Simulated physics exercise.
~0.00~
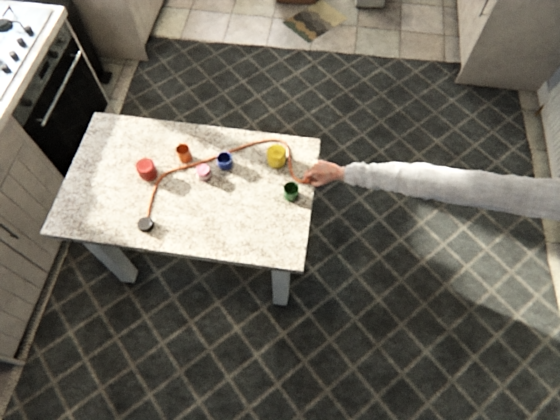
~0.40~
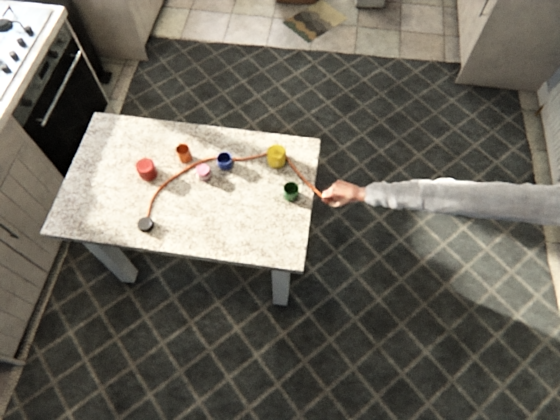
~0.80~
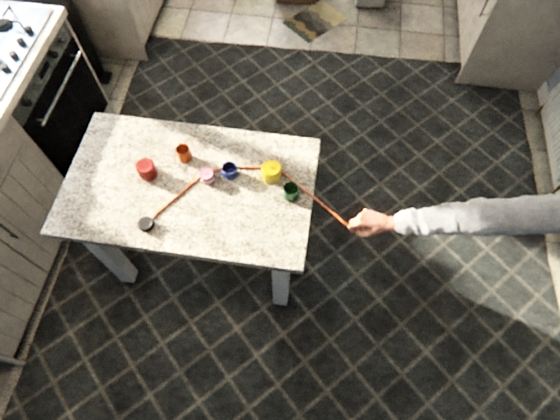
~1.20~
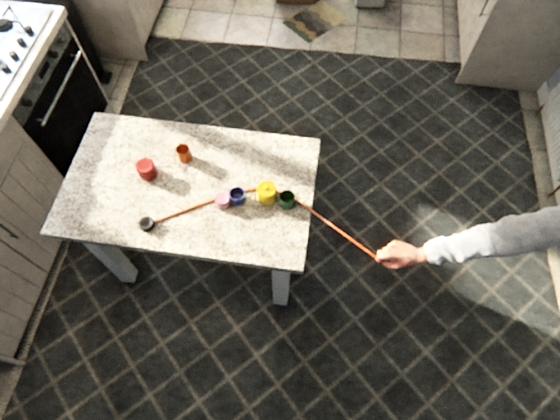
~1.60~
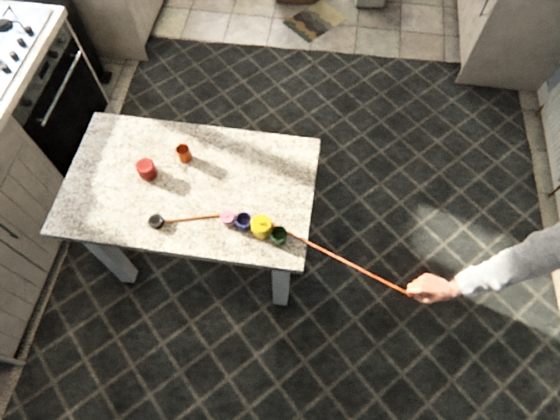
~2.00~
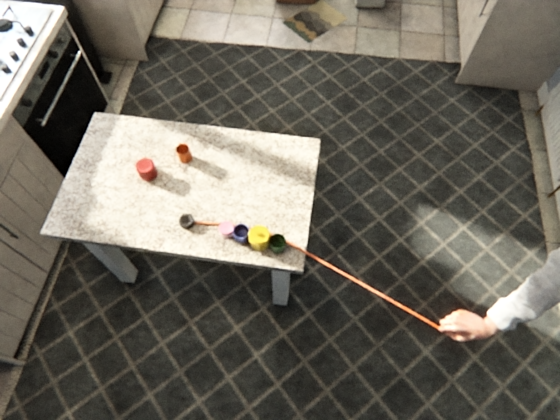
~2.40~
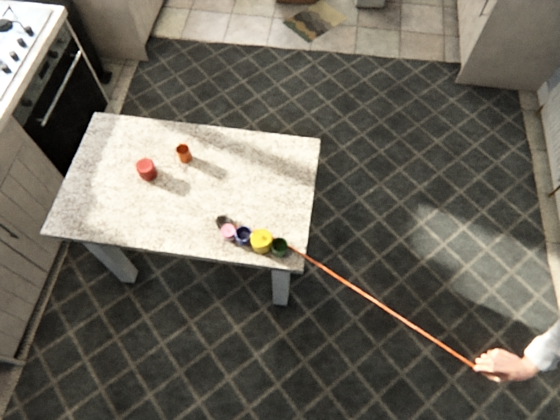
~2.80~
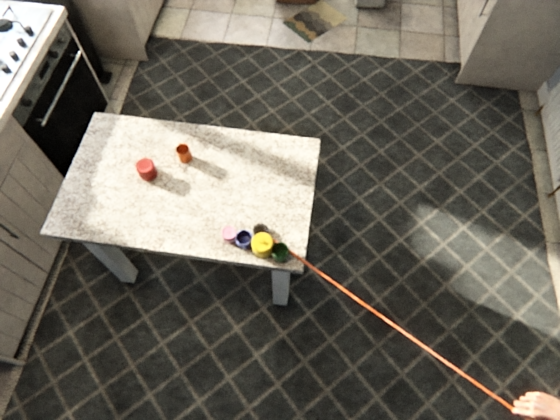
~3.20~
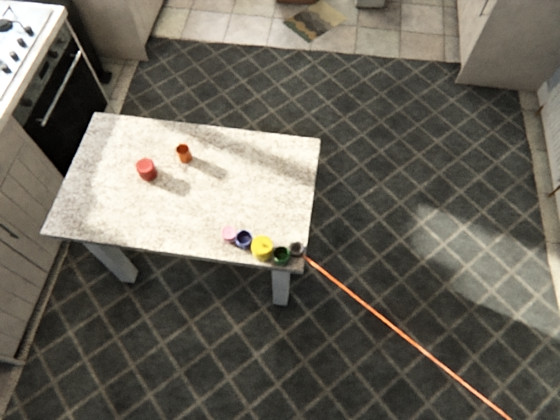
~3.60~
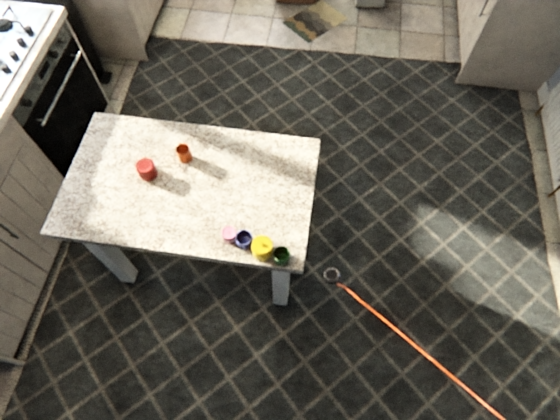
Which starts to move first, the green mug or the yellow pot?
The yellow pot starts to move first, and the green mug starts to move only after it.
